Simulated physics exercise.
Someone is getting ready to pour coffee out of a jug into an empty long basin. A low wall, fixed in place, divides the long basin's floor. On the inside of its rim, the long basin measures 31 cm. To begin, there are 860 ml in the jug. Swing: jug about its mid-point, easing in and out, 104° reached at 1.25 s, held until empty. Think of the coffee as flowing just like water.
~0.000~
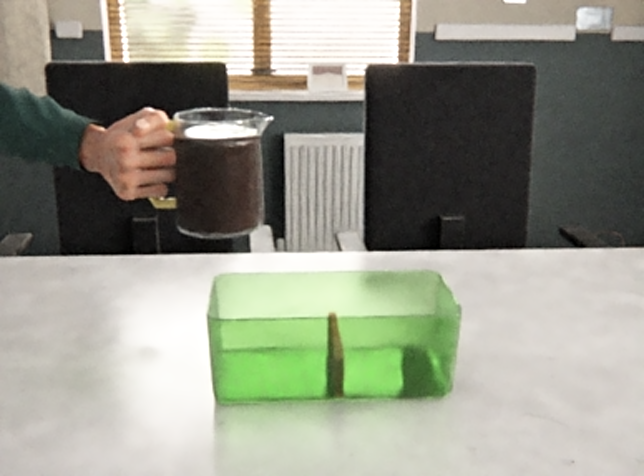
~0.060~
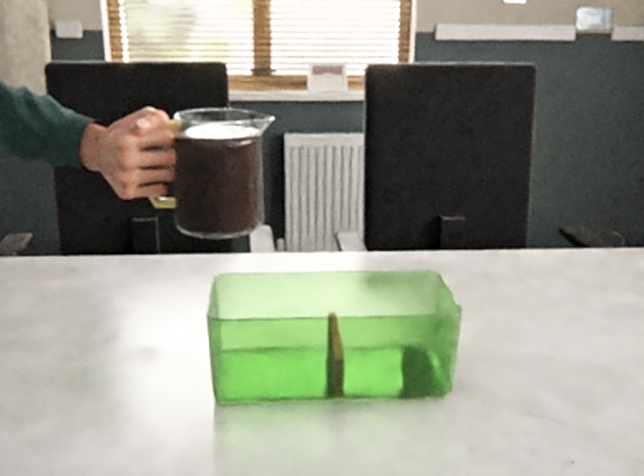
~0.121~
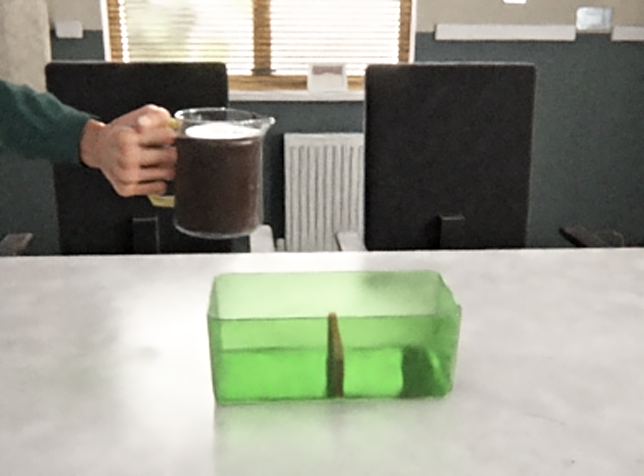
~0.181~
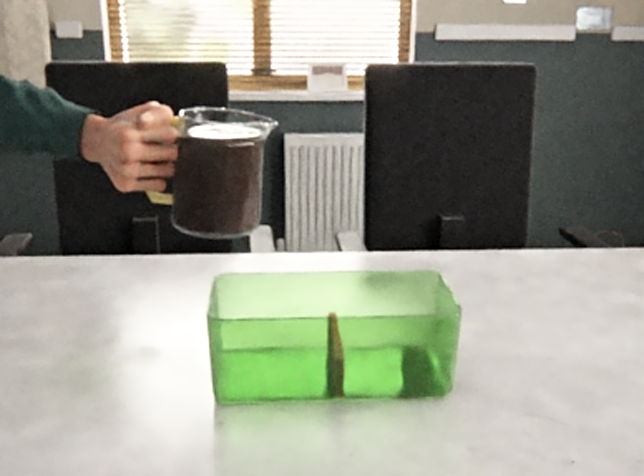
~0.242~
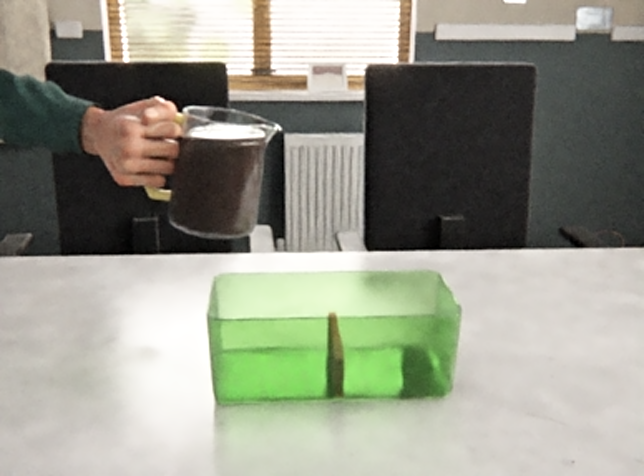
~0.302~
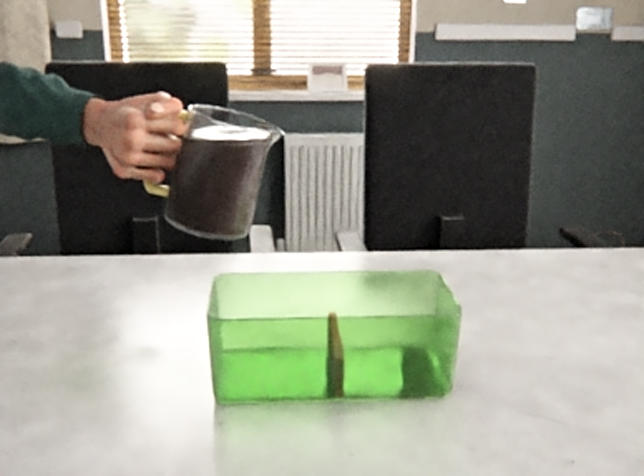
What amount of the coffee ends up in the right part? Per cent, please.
66 %.
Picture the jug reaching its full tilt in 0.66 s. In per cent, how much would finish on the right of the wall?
Roughly 60 %.
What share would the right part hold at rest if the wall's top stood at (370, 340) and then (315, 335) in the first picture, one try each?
First 5, then 95 per cent.
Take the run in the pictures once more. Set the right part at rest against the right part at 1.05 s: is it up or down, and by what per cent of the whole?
It climbs by roughly 28 per cent.
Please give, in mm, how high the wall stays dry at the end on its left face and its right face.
It's around 42 mm on the left side and around 26 mm on the right side.
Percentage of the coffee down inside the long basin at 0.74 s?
Around 3 percent.
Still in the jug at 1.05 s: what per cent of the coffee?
About 38 % is still there.
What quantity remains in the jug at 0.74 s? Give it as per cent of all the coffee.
84 %.
Then, 0.74 s in, the tilt is 66° and 85 per cent is still to pour, 0 is left of the wall and 3 right of it.
Then, 1.05 s in, the tilt is 98° and 38 per cent is still to pour, 2 is left of the wall and 38 right of it.
Then, 1.39 s in, the tilt is 104° and 7 per cent is still to pour, 22 is left of the wall and 65 right of it.
Then, 1.75 s in, the tilt is 104° and 1 per cent is still to pour, 32 is left of the wall and 66 right of it.
Finally, 33 per cent lies left of the wall, 66 right of it and 1 outside.
